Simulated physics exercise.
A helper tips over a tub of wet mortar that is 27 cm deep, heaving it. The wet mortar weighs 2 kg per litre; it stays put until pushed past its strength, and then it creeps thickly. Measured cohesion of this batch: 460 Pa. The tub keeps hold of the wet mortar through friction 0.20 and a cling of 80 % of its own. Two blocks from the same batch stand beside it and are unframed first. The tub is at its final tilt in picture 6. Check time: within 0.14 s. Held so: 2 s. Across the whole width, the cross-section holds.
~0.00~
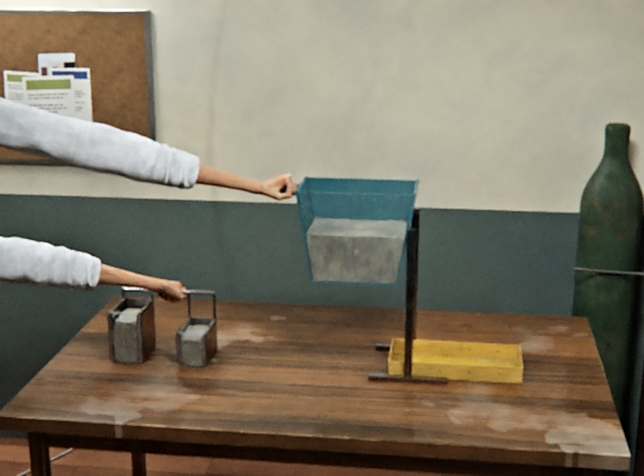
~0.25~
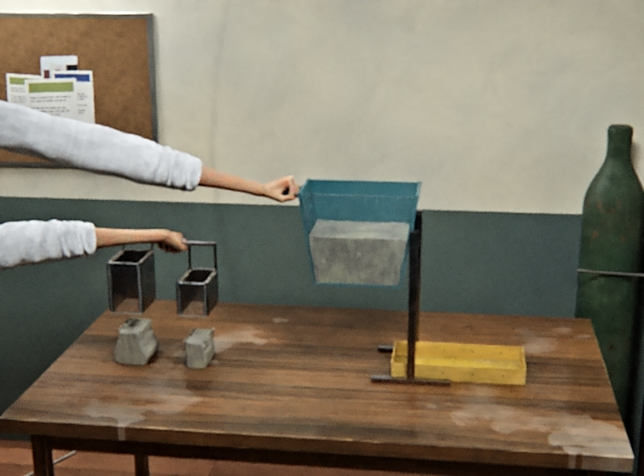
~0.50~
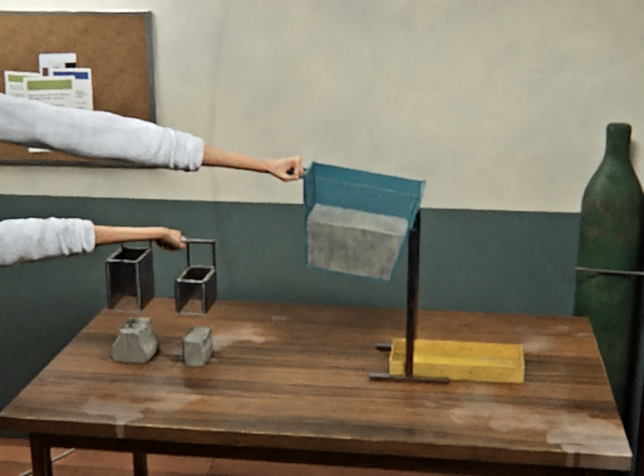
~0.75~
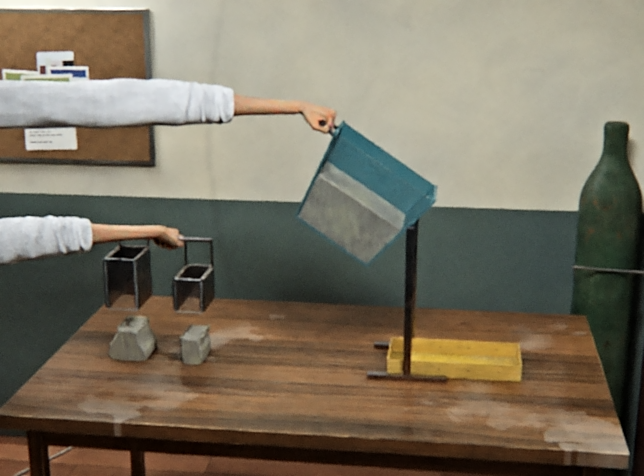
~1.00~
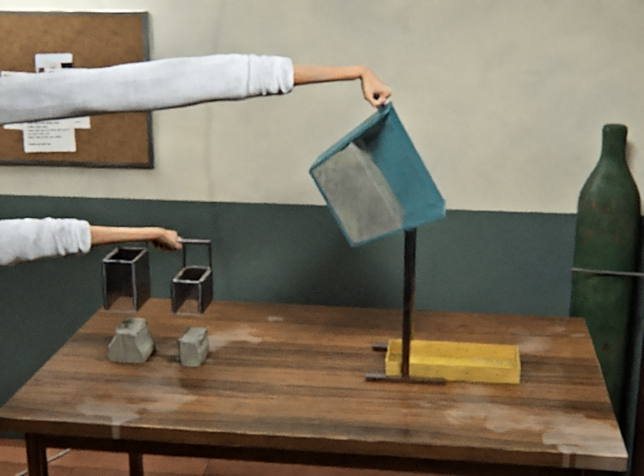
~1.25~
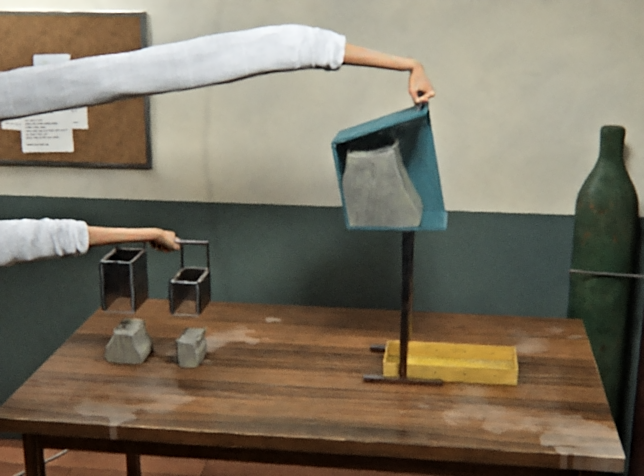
On a wooden table, one hand lifted two joined metal molds off two small grey blocks, then another hand steadily tilted a blue tub of grey mortar far over onto its side above a stand.
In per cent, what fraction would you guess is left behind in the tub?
My guess is 79 per cent.
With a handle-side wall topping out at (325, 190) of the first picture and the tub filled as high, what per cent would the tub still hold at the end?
The tub would keep roughly 100 percent.
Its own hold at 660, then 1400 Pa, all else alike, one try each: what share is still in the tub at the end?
Going in order, it's 100 % and then 100 %.
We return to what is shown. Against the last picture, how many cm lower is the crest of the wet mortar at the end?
About 9 cm.
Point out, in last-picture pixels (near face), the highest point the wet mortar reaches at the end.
Looking at the last picture, I'd put it at about (384, 183).
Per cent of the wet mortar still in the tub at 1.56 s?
Near 90 %.
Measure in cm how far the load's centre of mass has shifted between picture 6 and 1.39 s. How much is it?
5 cm.
By 1.39 s, the tub is at 79 degrees and holds 100 %.
By 1.56 s, the tub is at 79 degrees and holds 90 %.
By 1.73 s, the tub is at 79 degrees and holds 83 %.
By 1.90 s, the tub is at 79 degrees and holds 82 %.
By 3.25 s, at the end, the tub is at 79 degrees and holds 79 %.
